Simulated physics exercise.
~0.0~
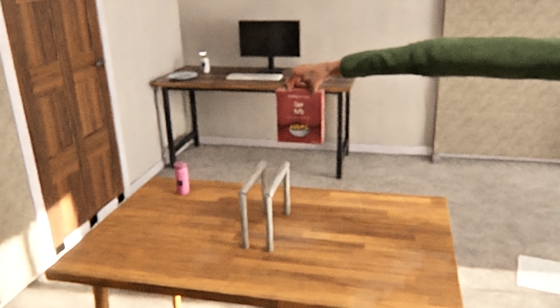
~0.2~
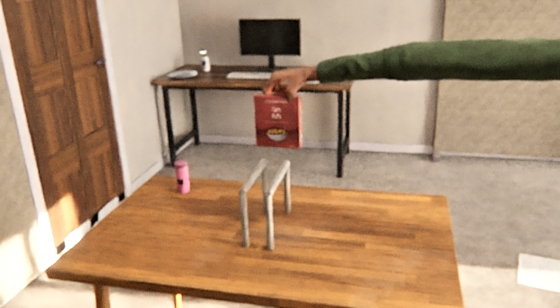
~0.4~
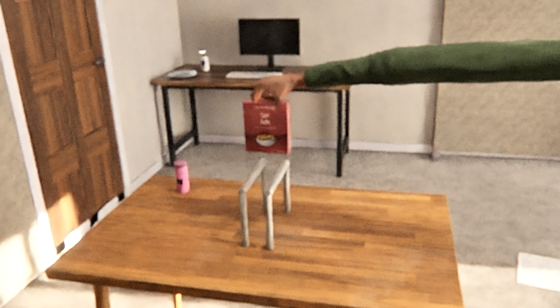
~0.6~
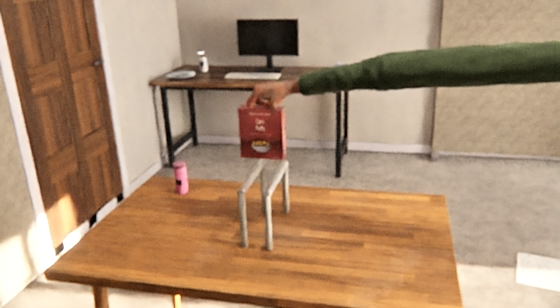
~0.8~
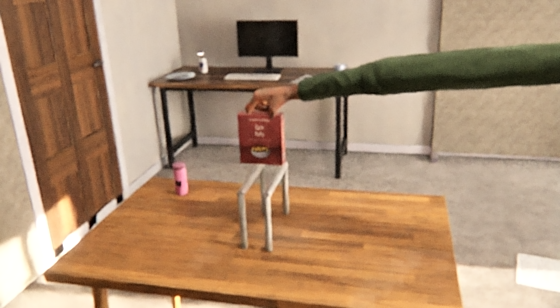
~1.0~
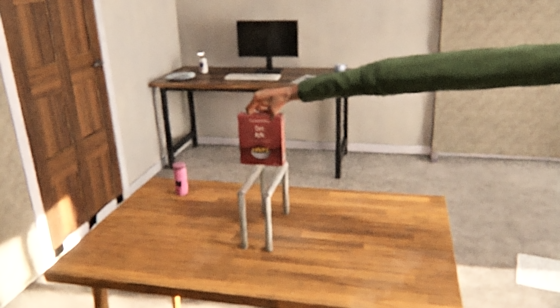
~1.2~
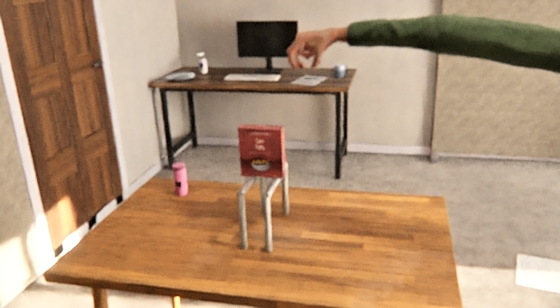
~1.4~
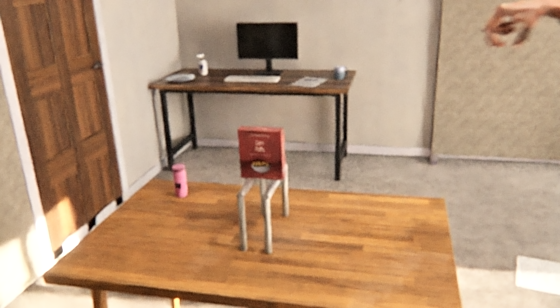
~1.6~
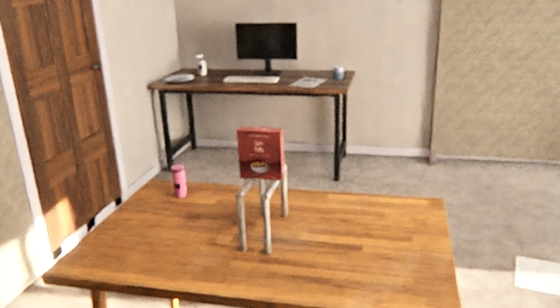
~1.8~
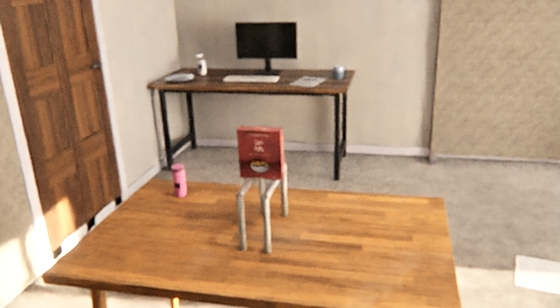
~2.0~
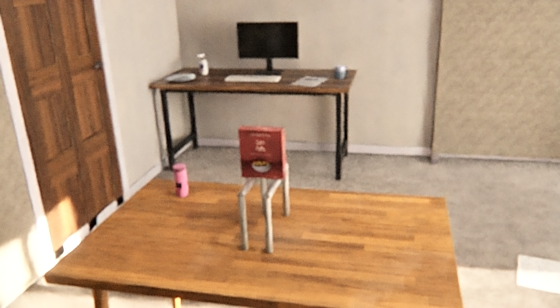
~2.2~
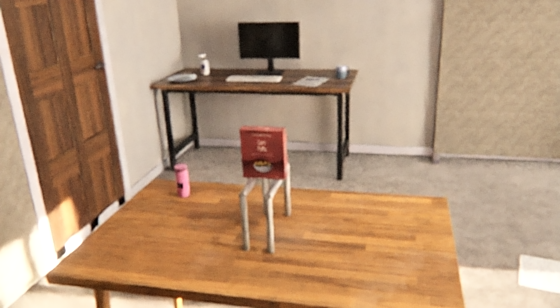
The clip opens on a wooden table holding a pink shaker and a metal stand with a gap in its top, while a green-sleeved arm reaches in from the right with a red packet. The hand carries the upright packet left and lowers it over the stand. It pauses there briefly, still gripping the packet. Then the fingers let go and the hand draws back to the right, leaving the view. The packet shifts down slightly and lodges upright on top of the stand, where it stays, with the pink shaker unmoved nearby.
